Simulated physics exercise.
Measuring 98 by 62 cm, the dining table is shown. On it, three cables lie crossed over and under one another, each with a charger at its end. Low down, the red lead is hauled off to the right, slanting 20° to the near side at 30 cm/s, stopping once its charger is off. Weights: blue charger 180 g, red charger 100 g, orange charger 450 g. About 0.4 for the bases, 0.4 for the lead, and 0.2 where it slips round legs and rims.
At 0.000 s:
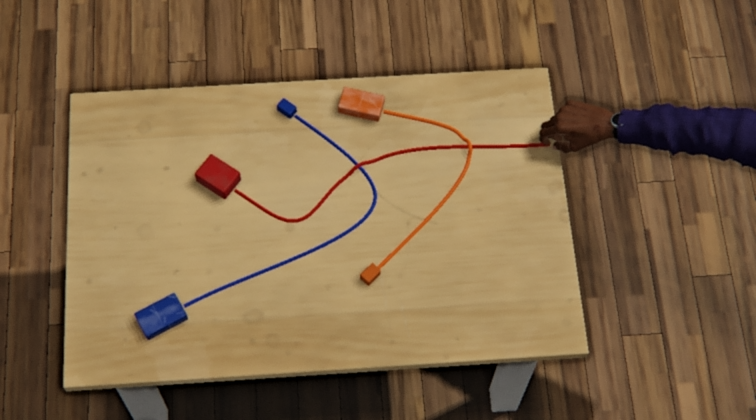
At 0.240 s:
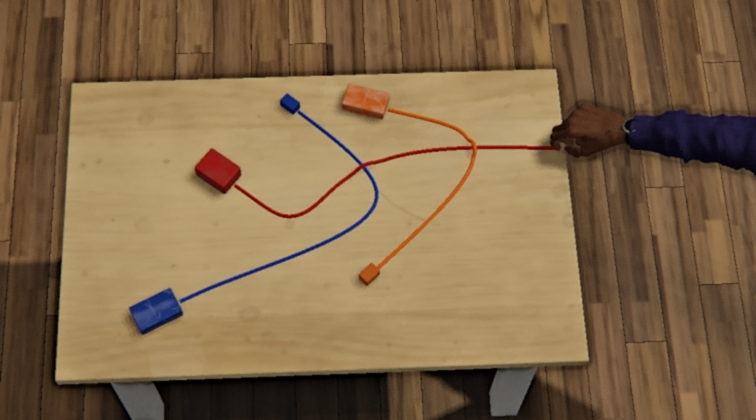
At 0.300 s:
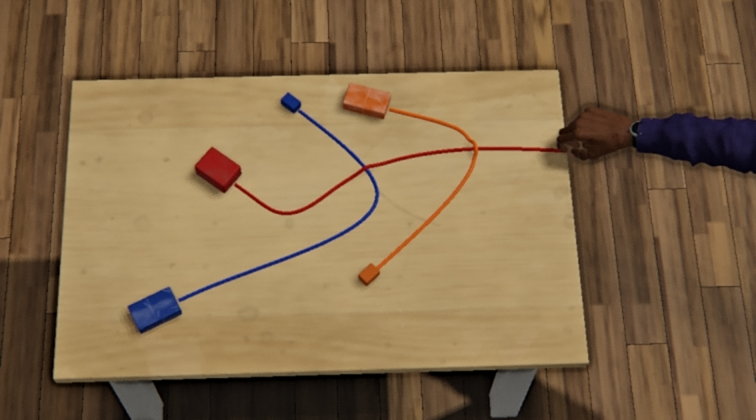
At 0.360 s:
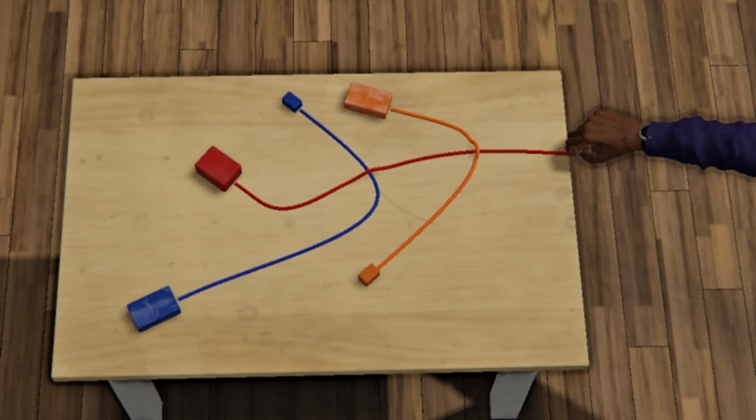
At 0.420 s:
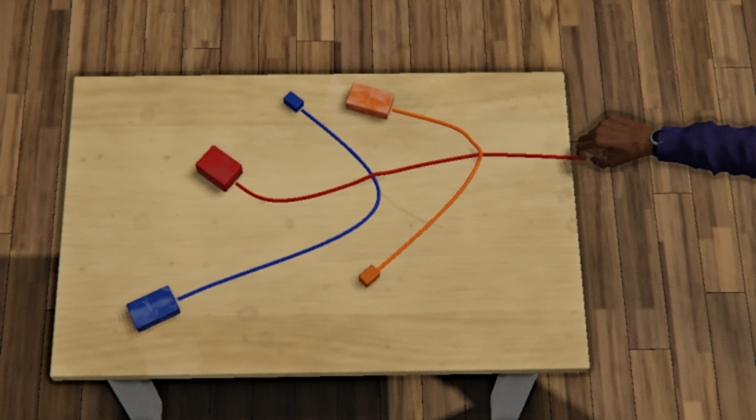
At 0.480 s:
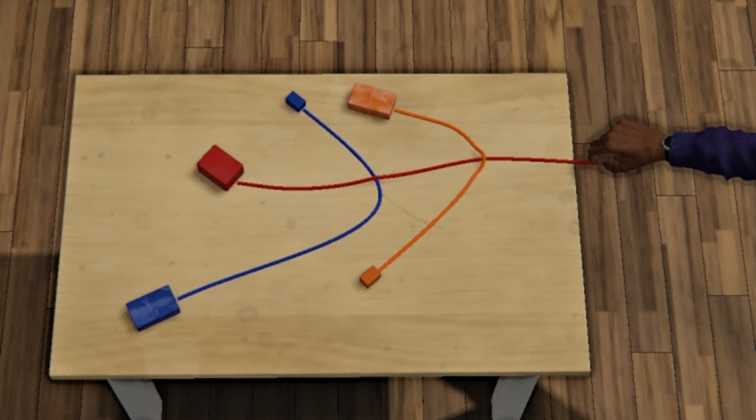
A hand pulled the end of a red cable slowly to the right across a table, straightening its curve where it crossed blue and orange cables, while the blocks on the table barely shifted.
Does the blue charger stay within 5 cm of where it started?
Yes.
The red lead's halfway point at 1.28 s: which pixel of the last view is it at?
I'd point to close to (535, 184) in the last picture.
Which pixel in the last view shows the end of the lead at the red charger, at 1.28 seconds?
It sits close to (353, 170) in the last view.
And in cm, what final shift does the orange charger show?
Orange charger: Around 0 centimetres.
After 1.3 s, the red lead's tail end at (353, 170); red charger 21 cm off its start.
After 2.1 s, the red lead's tail end at (479, 192); red charger 46 cm off its start.
After 2.9 s, the red lead's tail end at (606, 191); red charger 71 cm off its start at (592, 191), orange plug 43 cm off its start at (591, 224).
After 3.7 s, the red lead has left the top; red charger over the edge, orange plug over the edge.
After 4.2 s, the red lead has left the top; blue charger 0 cm off its start at (152, 306), red charger over the edge, orange plug over the edge.
